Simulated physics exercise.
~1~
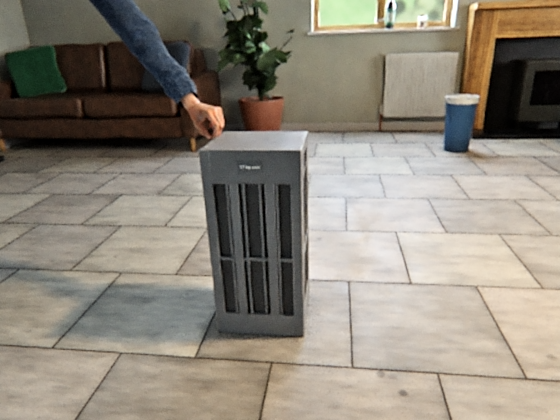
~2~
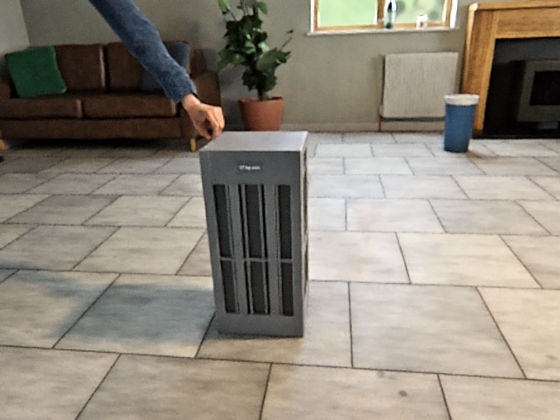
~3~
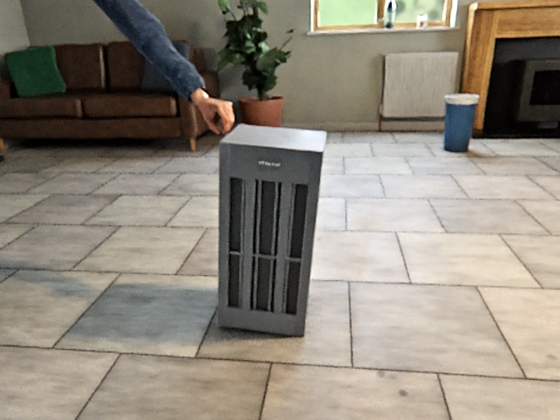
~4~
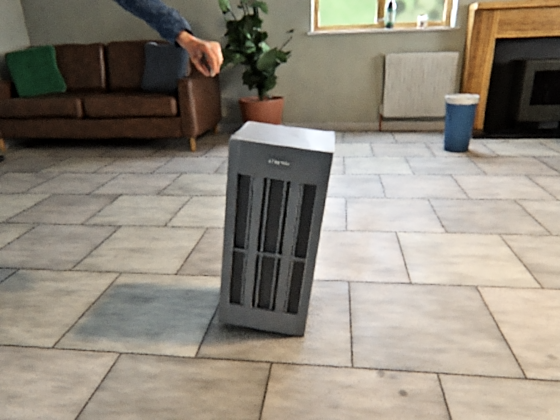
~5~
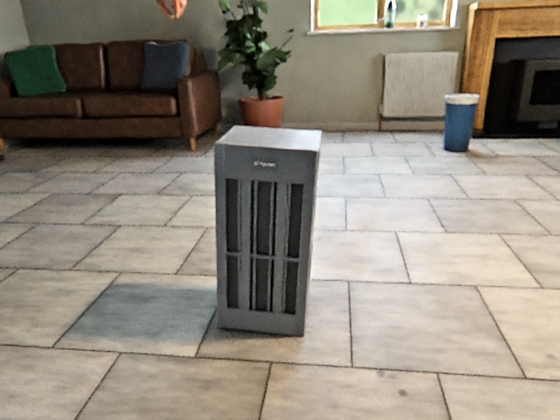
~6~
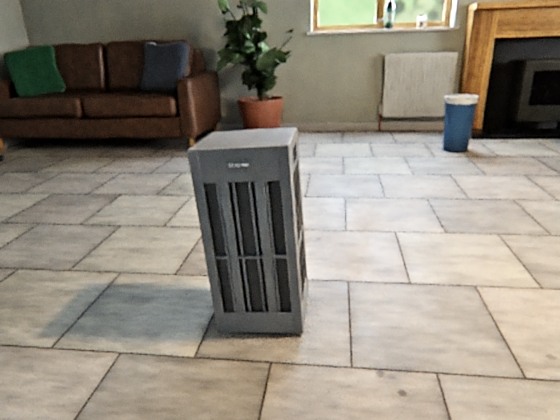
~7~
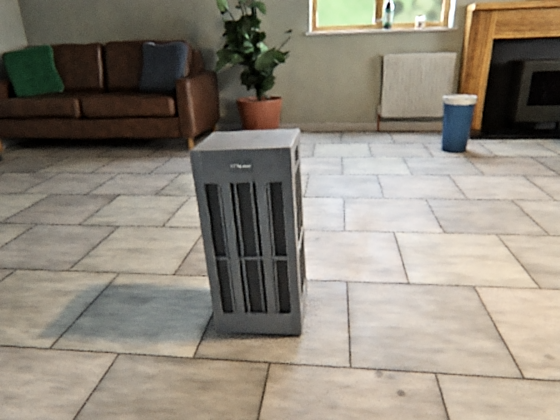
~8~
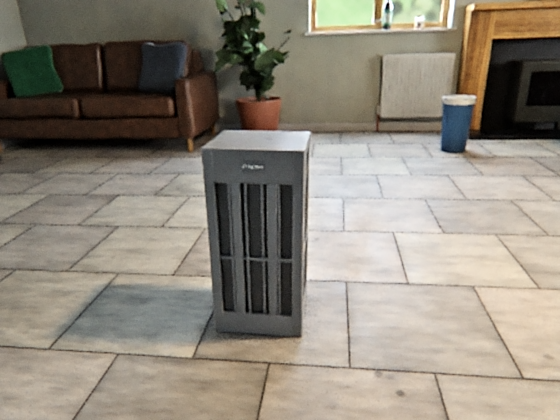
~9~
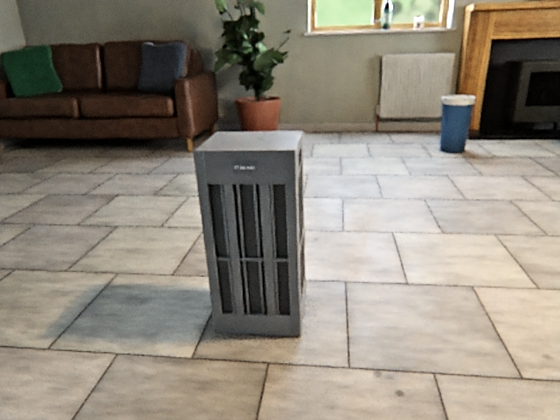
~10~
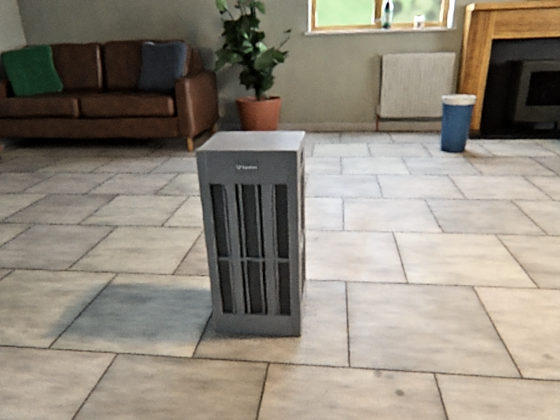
In a living room with a tiled floor and a brown sofa, a hand gave the top of a tall grey crate a quick shove to the right and drew away; the crate tipped, rocked back to the left, wobbled briefly and settled upright.
